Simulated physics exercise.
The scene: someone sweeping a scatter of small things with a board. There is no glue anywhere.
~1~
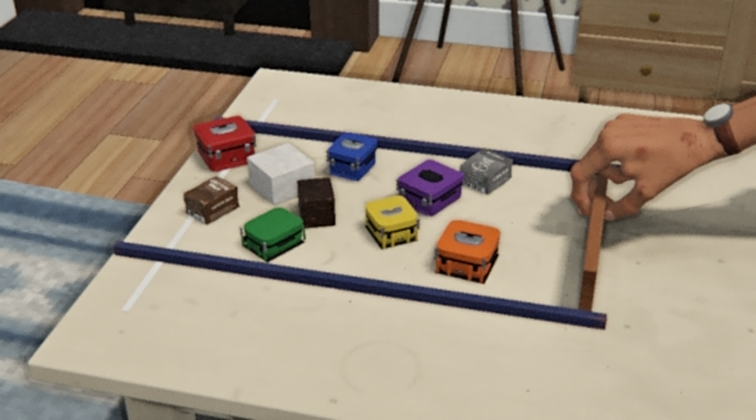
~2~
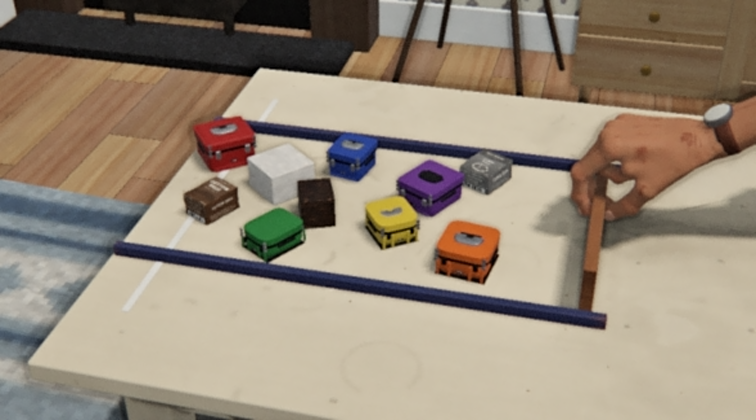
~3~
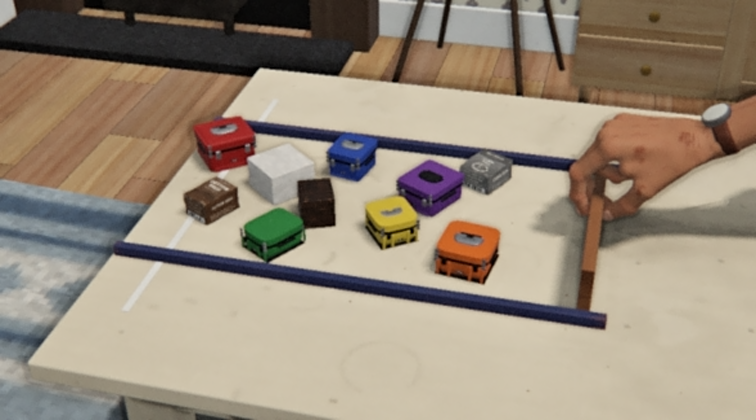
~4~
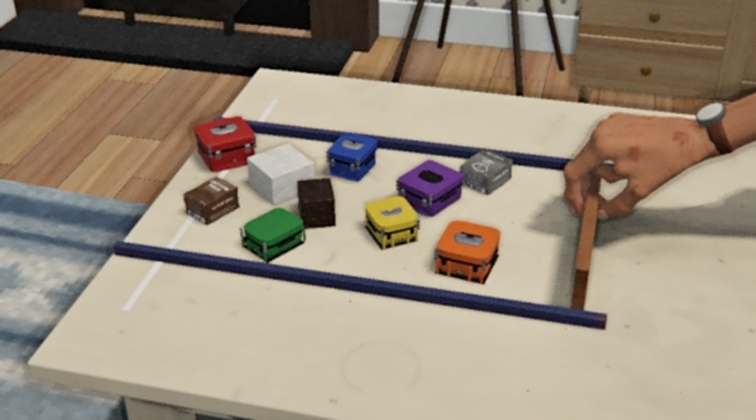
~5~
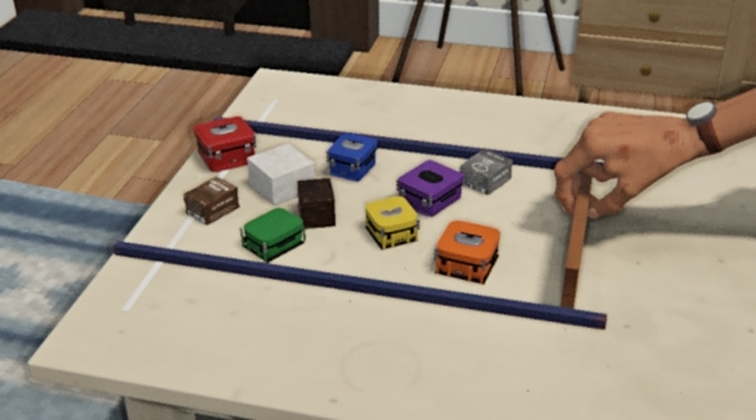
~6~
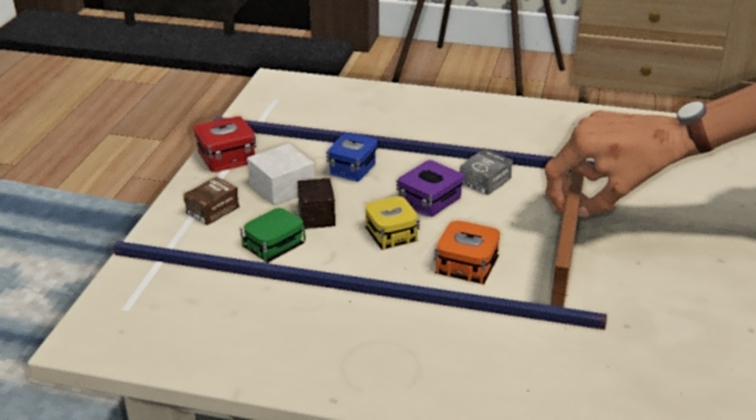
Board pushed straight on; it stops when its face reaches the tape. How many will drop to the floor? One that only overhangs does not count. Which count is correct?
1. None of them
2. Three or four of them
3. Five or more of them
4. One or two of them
The answer is 3.
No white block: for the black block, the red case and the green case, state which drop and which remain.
So: The black block goes down, the red case goes down, the green case goes down.
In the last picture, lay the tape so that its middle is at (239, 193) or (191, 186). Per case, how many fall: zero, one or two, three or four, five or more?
First one or two, second five or over.
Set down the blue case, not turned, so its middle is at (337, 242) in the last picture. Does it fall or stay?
Outcome - blue case: Off.
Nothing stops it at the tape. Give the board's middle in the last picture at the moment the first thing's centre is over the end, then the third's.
I'd put it close to (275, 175) and later close to (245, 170).
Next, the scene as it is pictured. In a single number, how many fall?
Exactly 6.
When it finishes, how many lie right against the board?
The count in contact is 4.
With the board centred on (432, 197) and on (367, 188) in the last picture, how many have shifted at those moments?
Moved so far: 4, later 7.
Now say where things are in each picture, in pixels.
In the first frame, red case (226, 144); brown box (212, 200); white block (281, 173); board (597, 218); tape (213, 189).
In the second frame, brown box (212, 200); grey box (486, 172).
In the third frame, white block (281, 174); purple case (430, 189).
In the fourth frame, red case (226, 144); black block (316, 203).
In the fifth frame, brown box (212, 200); green case (274, 235).
In the sixth frame, red case (226, 144); brown box (212, 200); white block (281, 174); board (572, 215); tape (213, 189).
Soon after, none off yet; red case at rest near (226, 144); brown box at rest near (212, 200); white block at rest near (281, 174).
By the end, the number that fall off is five or more; fallen, blue case, black block, green case, white block, brown box and red case.
